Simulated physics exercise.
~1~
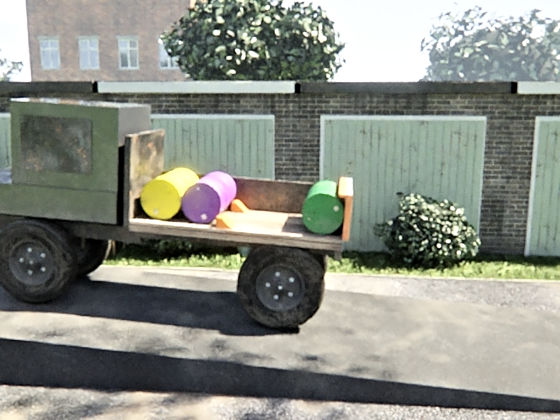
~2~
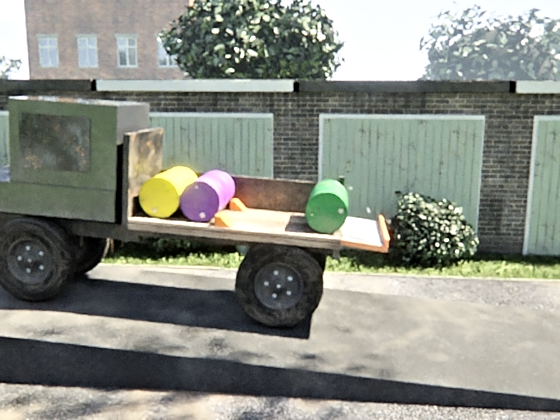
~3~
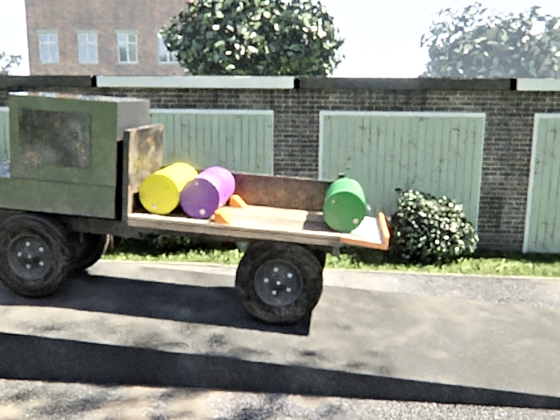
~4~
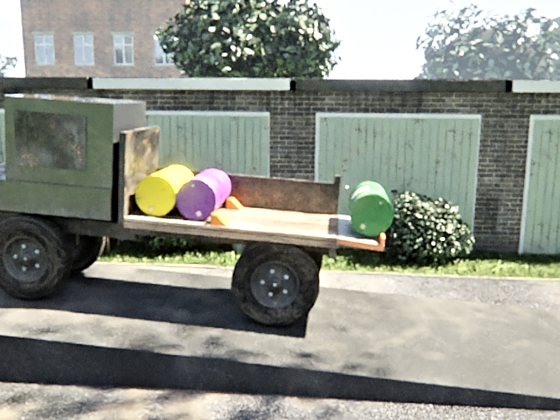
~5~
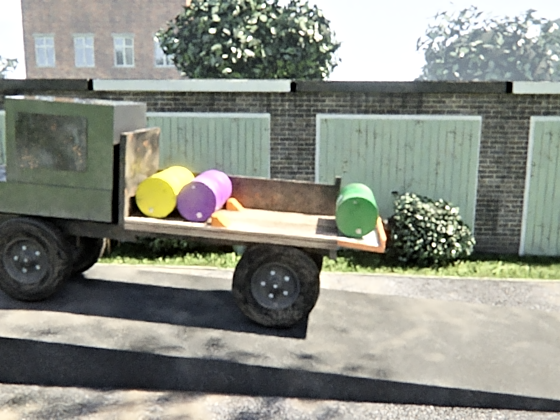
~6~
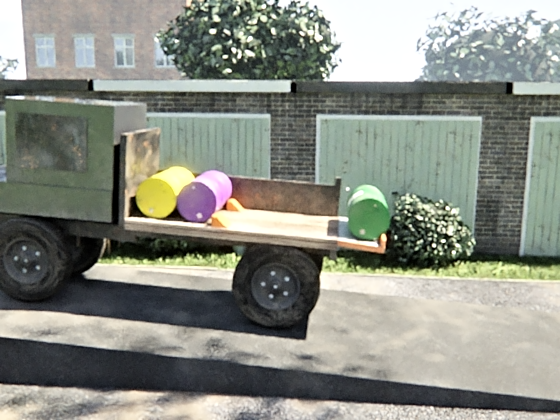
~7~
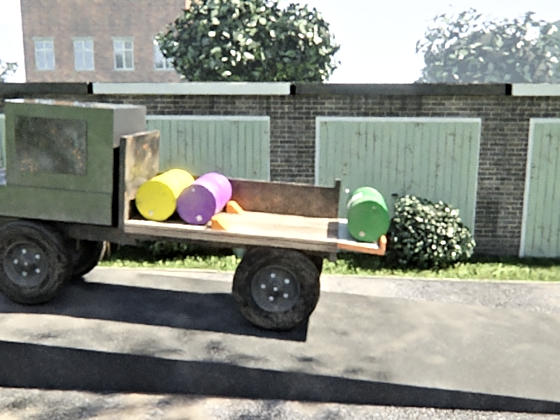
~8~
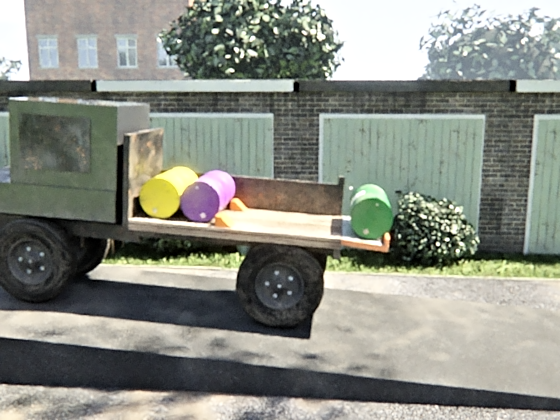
Roadside by green garage doors, a parked truck's tailgate dropping, green drum rolling right onto it, rocking and stopping near the edge.
